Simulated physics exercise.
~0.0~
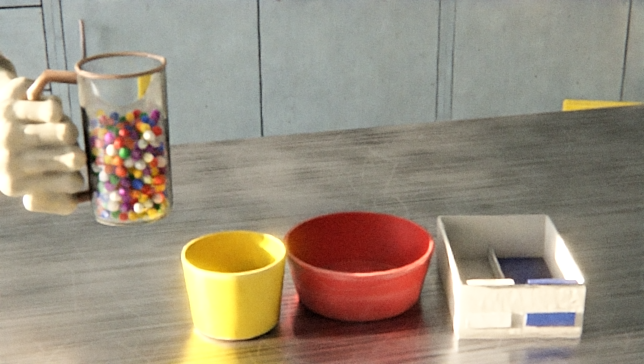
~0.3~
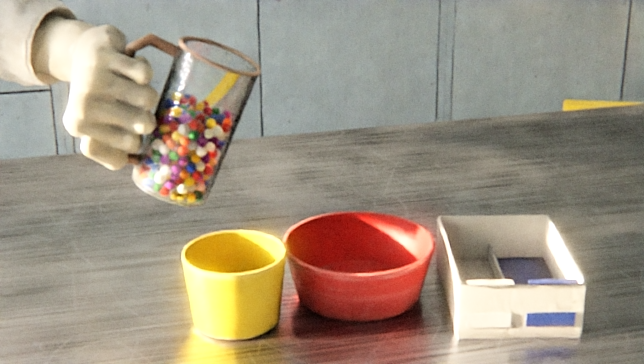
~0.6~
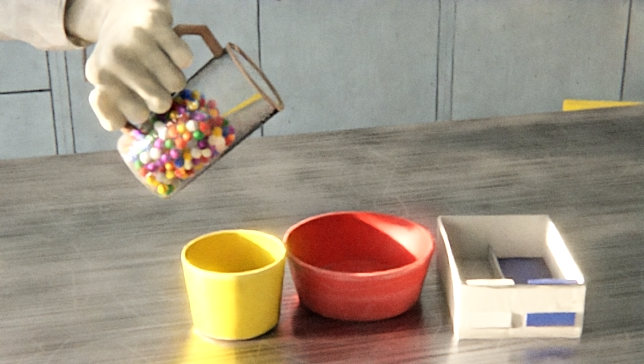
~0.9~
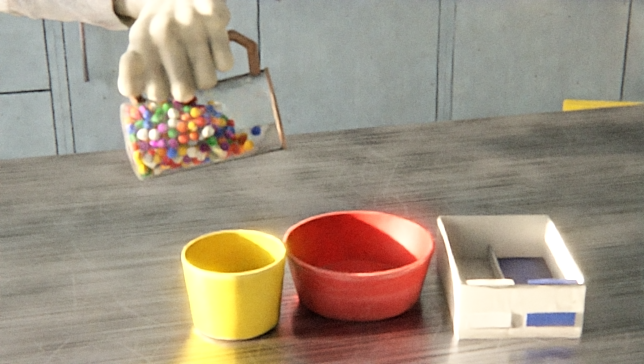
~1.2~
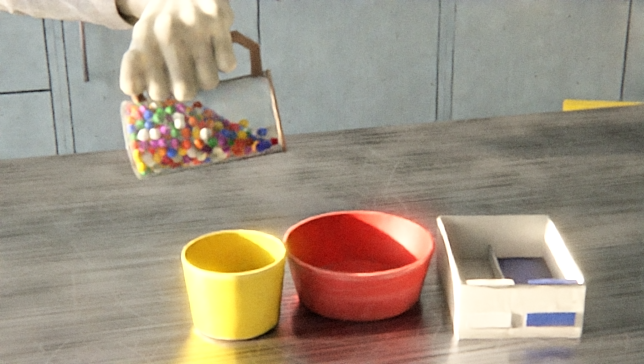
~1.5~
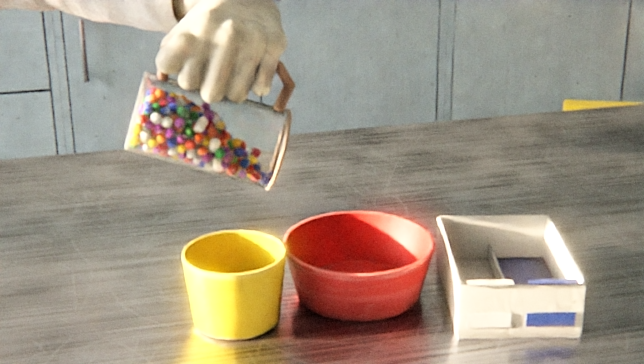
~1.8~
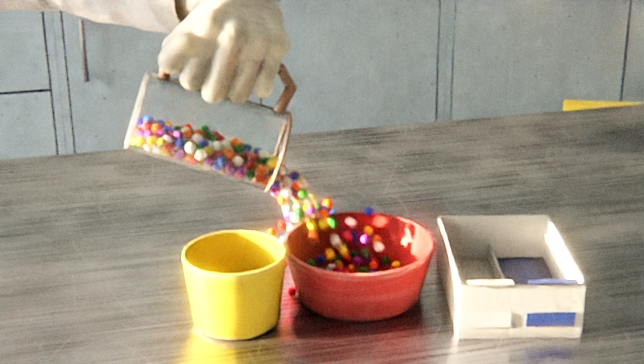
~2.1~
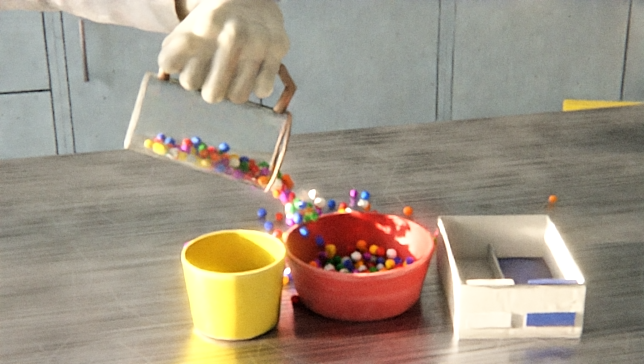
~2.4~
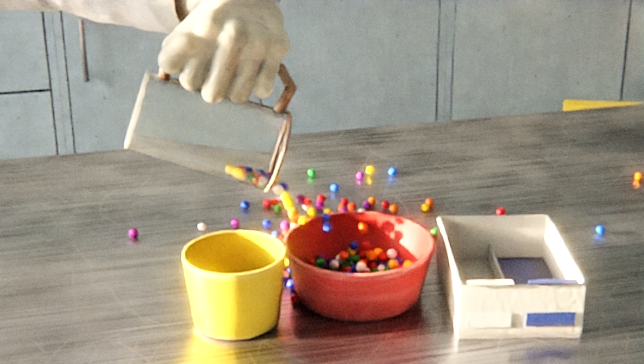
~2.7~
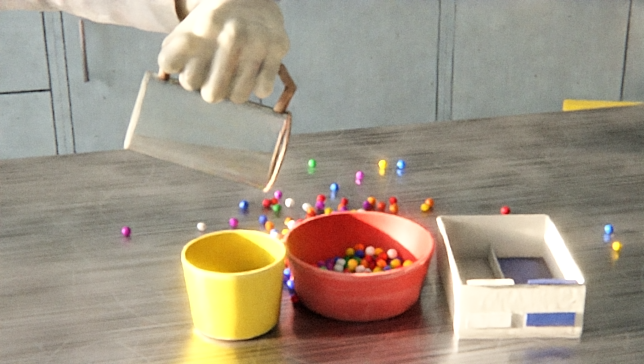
On a metal table with a yellow dish, a red dish and a divided tin, a gloved hand tipped a clear cup of colourful beads until it emptied, and while some landed in the red dish, most bounced and scattered across the tabletop.
